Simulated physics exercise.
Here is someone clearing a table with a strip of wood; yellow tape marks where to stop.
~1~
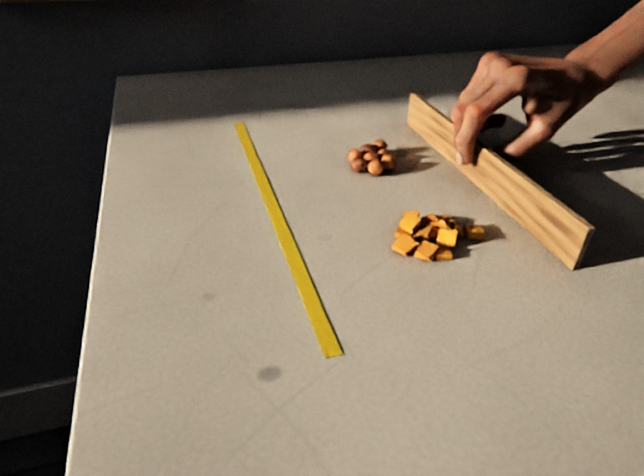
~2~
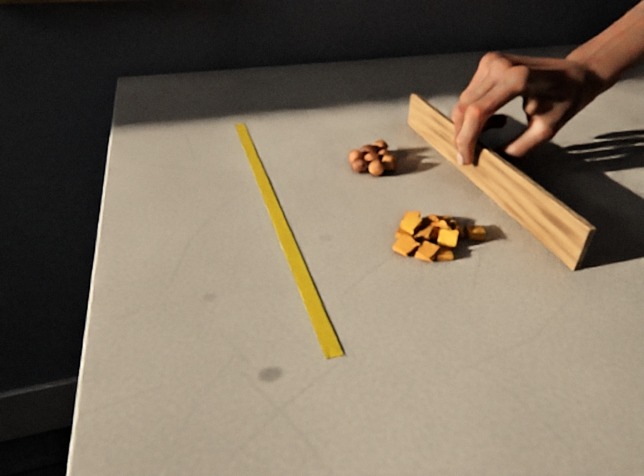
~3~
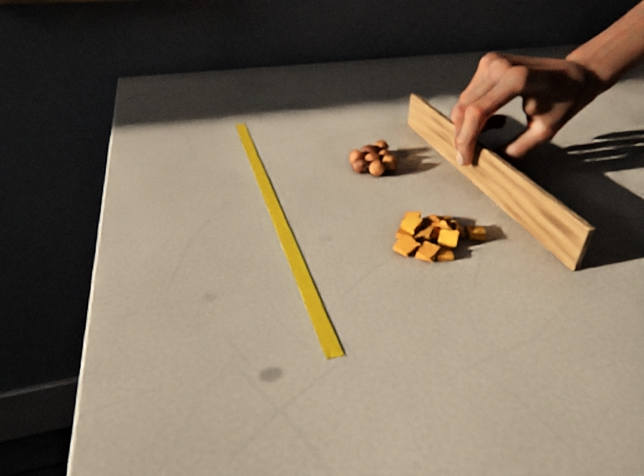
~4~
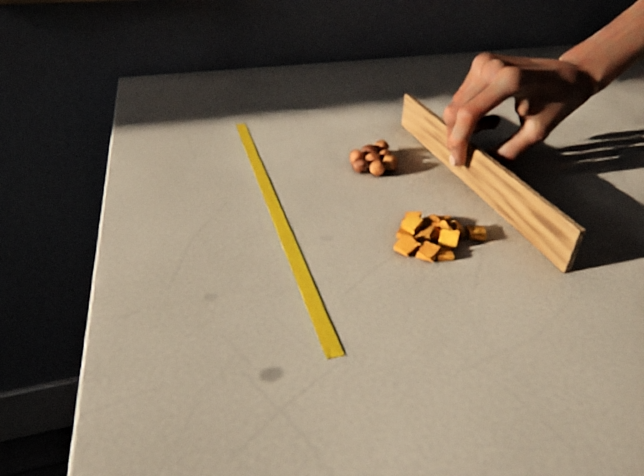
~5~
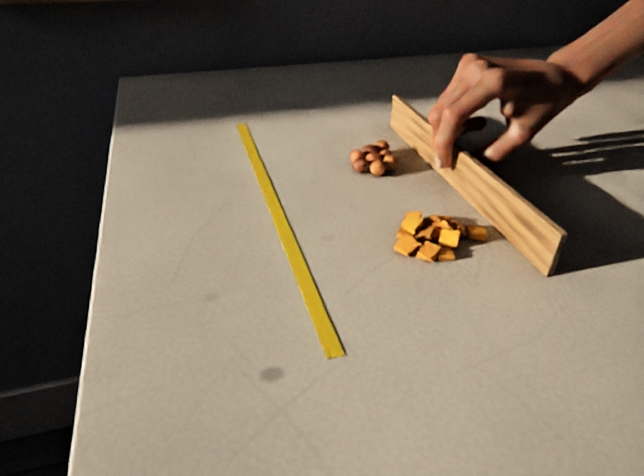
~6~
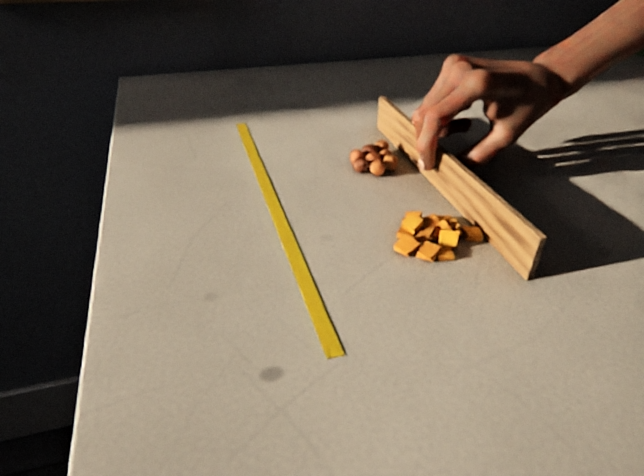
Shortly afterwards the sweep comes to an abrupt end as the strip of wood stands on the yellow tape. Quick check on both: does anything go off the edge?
Nearer lot: Nothing goes off. Farther lot: Nothing goes off.
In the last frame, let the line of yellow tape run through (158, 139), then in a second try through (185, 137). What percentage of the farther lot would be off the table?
About 10 per cent, then 0 per cent.
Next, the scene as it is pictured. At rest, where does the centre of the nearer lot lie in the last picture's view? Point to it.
Centre at rest, last picture: Close to (260, 259).
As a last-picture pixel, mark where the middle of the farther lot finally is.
Its centre ends up around (237, 175).
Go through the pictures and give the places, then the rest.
Strip of wood at (566, 233), at rest; yellow tape at (241, 130), well back from the edge; edge at (96, 233); nearer lot at (424, 234), a few small crackers; farther lot at (371, 159), a few hazelnuts, in the first picture.
Strip of wood at (567, 233), at rest; farther lot at (372, 160), in the second picture.
Strip of wood at (566, 234), at rest; nearer lot at (425, 234), in the third picture.
Strip of wood at (557, 235); farther lot at (373, 160), in the fourth picture.
Strip of wood at (540, 238); nearer lot at (426, 234), in the fifth picture.
Strip of wood at (520, 242); yellow tape at (243, 131); edge at (98, 233); nearer lot at (426, 234); farther lot at (373, 160), in the sixth picture.
Then, 0.51 s after the last picture, strip of wood still moving, near (355, 159); nearer lot all on the table, its front near (347, 254); farther lot all on the table, its front near (300, 166).
Then, 1.05 s after the last picture, strip of wood stopped at the yellow tape; nearer lot all on the table, its front near (241, 272); farther lot all on the table, its front near (213, 177).
Then, 1.33 s after the last picture, strip of wood stopped at the yellow tape; nearer lot all on the table, its front near (241, 272); farther lot all on the table, its front near (209, 177).
At rest, strip of wood stopped at the yellow tape; nearer lot all on the table, its front near (241, 272); farther lot all on the table, its front near (209, 177).
